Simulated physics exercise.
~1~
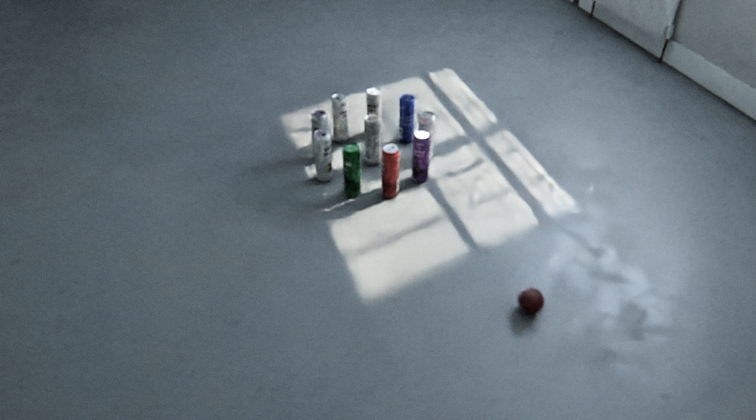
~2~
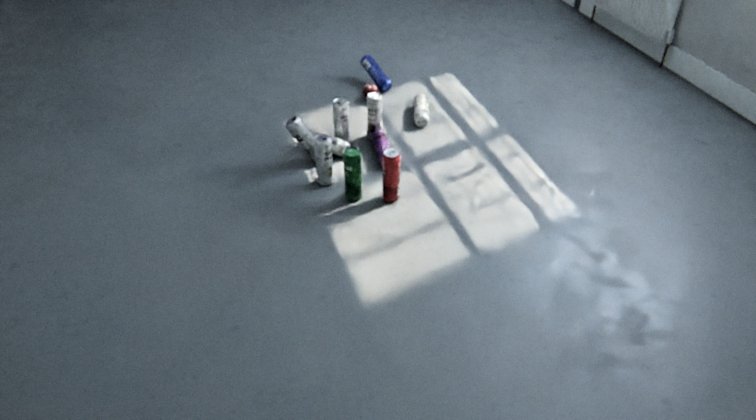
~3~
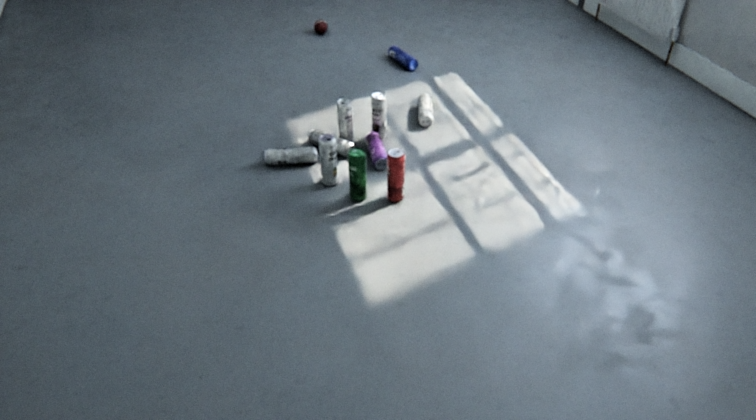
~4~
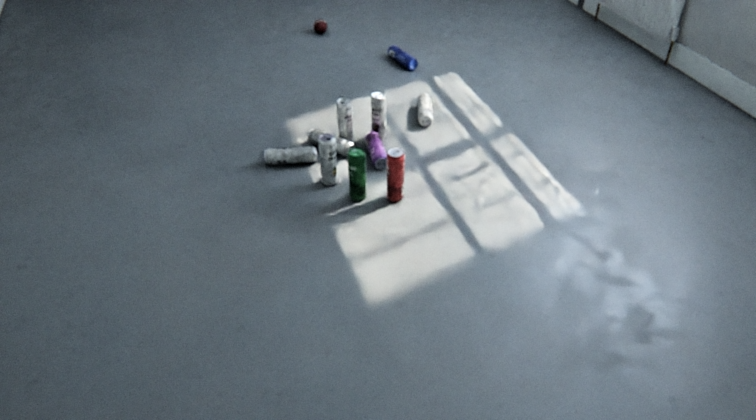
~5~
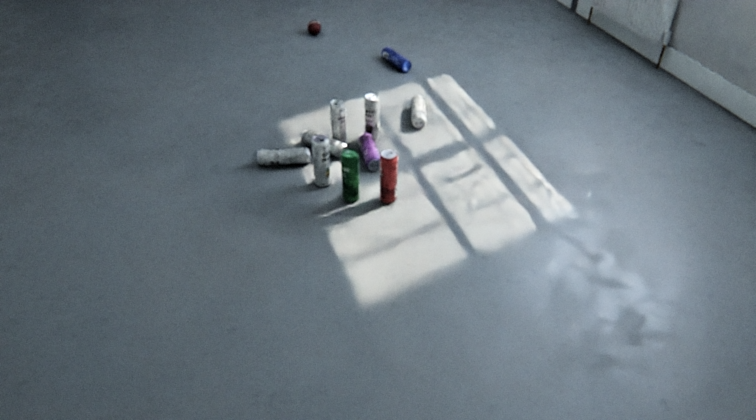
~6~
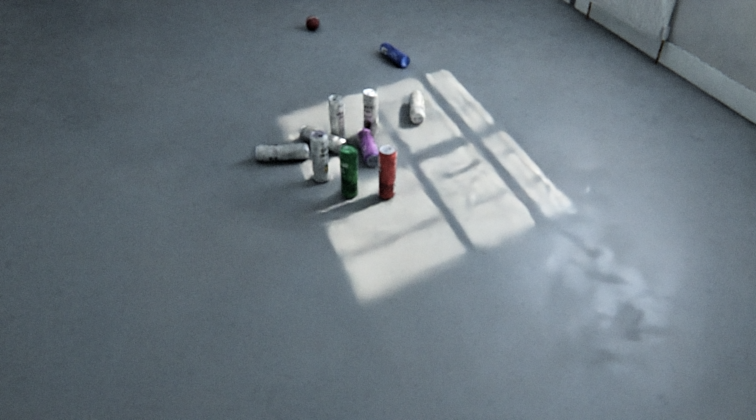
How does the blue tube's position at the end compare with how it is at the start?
At the start the blue tube stands upright at the back of the group. By the end it lies on its side on the floor, farther back and away from the others.
